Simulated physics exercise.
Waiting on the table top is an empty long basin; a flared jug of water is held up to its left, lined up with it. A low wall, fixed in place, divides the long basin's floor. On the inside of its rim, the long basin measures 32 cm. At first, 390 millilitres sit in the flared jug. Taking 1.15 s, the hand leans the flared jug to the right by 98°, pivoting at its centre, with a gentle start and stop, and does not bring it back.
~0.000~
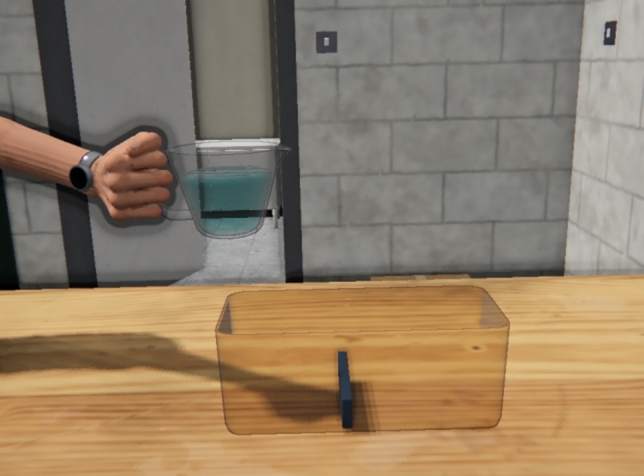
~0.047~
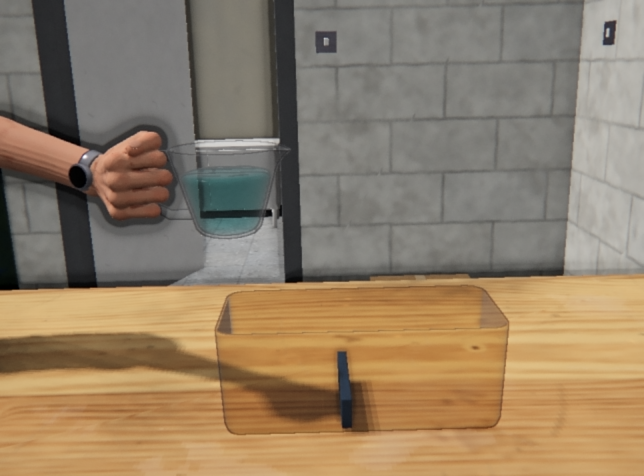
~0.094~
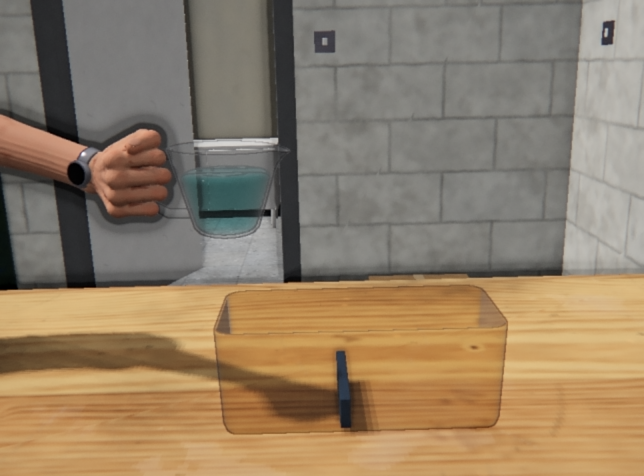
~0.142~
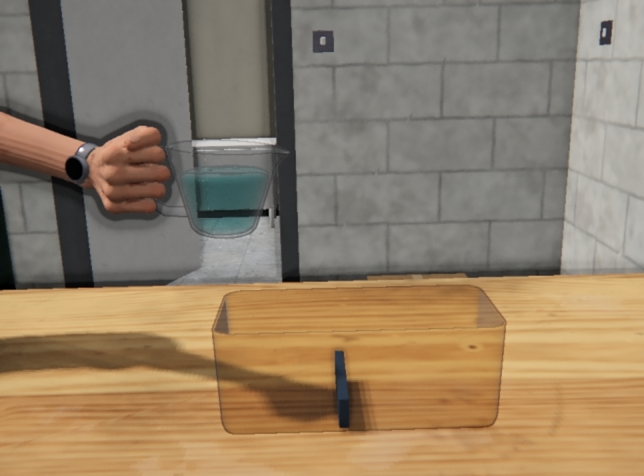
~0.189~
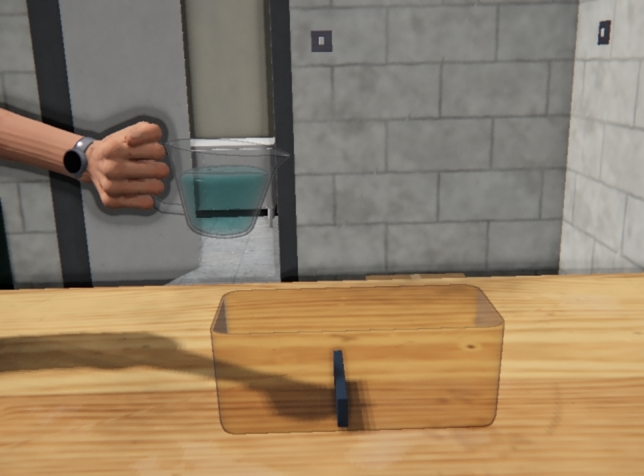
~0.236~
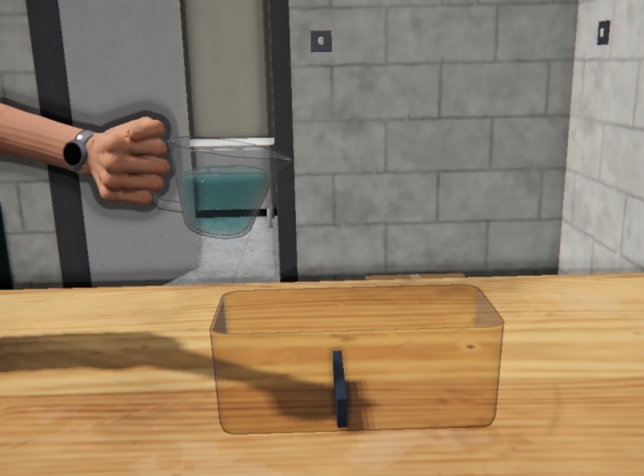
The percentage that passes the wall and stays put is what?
It is about 62 per cent.
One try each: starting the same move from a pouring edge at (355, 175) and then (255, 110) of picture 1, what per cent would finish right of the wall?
First 95, then 10 per cent.
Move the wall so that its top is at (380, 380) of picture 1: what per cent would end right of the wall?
Then it comes to around 10 per cent.
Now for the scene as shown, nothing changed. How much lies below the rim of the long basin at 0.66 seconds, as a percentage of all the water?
I reckon close to 2 percent of it.
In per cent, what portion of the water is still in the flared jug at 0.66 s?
Roughly 78 %.
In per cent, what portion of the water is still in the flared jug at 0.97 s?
14 per cent or thereabouts.
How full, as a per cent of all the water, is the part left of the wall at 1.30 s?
The left part holds some 36 per cent.
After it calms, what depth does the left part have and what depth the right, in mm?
Left 8 mm, right 10 mm.
By 0.66 s the tilt is 60° and 79 per cent is still to pour, 2 is left of the wall and 0 right of it.
By 0.97 s the tilt is 92° and 15 per cent is still to pour, 16 is left of the wall and 51 right of it.
By 1.30 s the tilt is 98° and 0 per cent is still to pour, 37 is left of the wall and 62 right of it.
By 1.65 s the tilt is 98° and 0 per cent is still to pour, 36 is left of the wall and 62 right of it.
At rest 36 per cent lies left of the wall, 62 right of it and 1 outside.
